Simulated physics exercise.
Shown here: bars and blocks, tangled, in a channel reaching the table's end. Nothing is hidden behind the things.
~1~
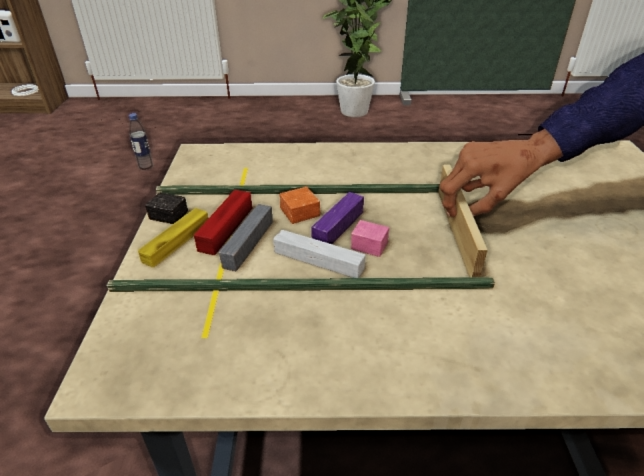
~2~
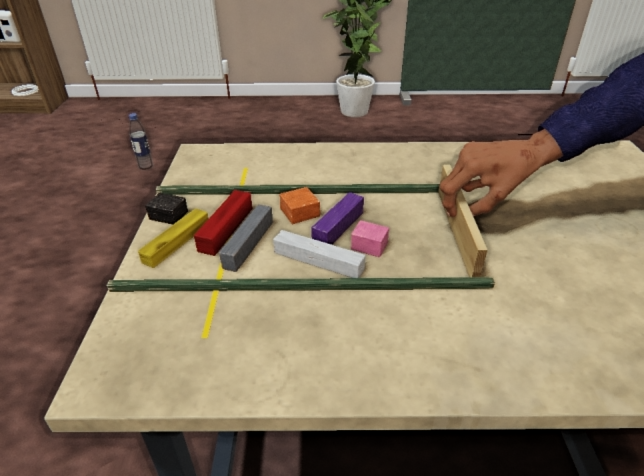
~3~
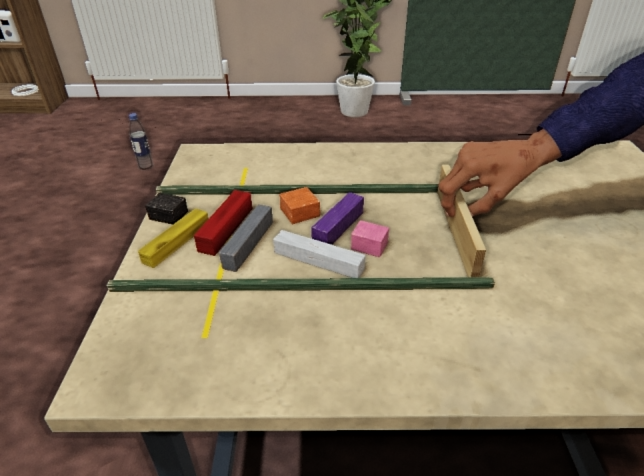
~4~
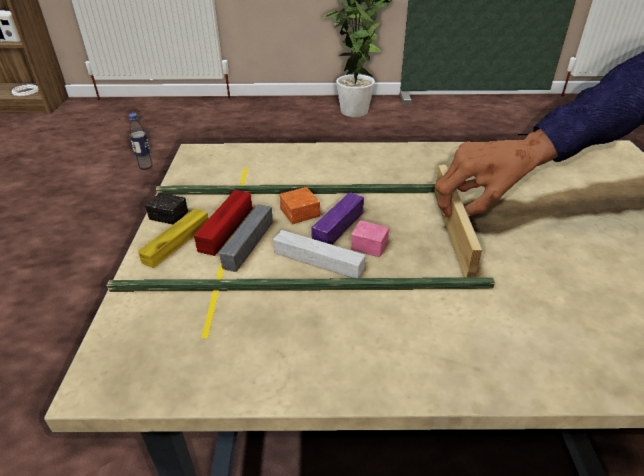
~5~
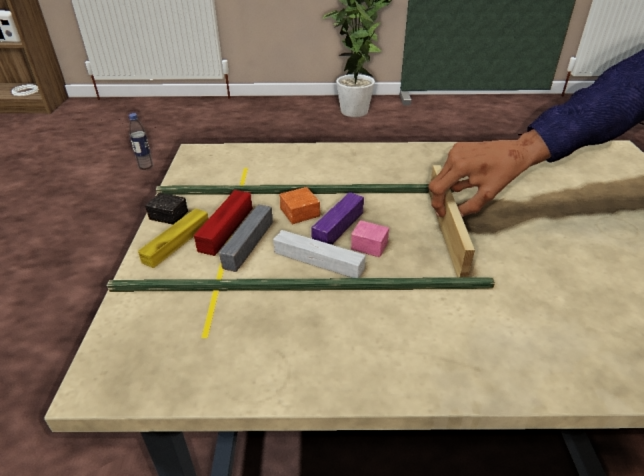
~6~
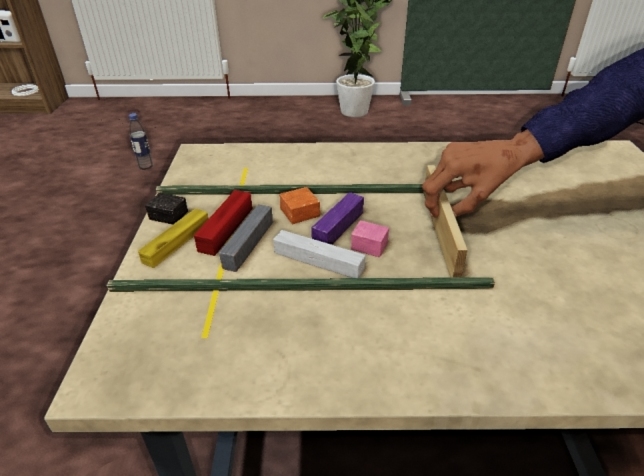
To begin with, a hand holds a wooden board upright at the right of a channel between two green rails, with colourful bars and blocks lying to its left. The hand then slides the board a short way left, while the bars and blocks stay still, untouched by it.
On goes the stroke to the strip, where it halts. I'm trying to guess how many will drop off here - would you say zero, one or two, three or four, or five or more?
The push is going to knock off a lone one or a pair.
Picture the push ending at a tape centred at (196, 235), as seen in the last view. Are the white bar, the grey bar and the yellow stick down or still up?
White bar: Stays in place; grey bar: Goes down; yellow stick: Goes down.
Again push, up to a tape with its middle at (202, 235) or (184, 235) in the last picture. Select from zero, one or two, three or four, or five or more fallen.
Place by place: Three to four, then three or four.
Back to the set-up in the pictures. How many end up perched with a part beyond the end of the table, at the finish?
I'd put it at 2.
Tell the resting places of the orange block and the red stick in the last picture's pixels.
First (209, 198), then (163, 208).
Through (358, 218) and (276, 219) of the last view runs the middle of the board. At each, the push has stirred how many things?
3 by the first point, 8 by the second.
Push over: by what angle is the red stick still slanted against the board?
Somewhere near 35 degrees, I'd say.
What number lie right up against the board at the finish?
Count recorded: 3.
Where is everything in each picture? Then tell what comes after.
In the first picture, black block (167, 208); yellow stick (176, 236); red stick (225, 221); board (460, 217); tape (230, 234).
In the second picture, yellow stick (176, 236); pink block (370, 239).
In the third picture, red stick (225, 221); white bar (318, 254).
In the fourth picture, black block (167, 209); orange block (300, 205).
In the fifth picture, yellow stick (176, 236); grey bar (248, 236).
In the sixth picture, black block (167, 209); yellow stick (176, 236); red stick (225, 221); board (442, 217); tape (230, 234).
Early on, none off yet; black block at rest near (167, 209); yellow stick at rest near (176, 236); red stick at rest near (225, 221).
Finally, the number that fall off is one or two; lost, yellow stick and black block.
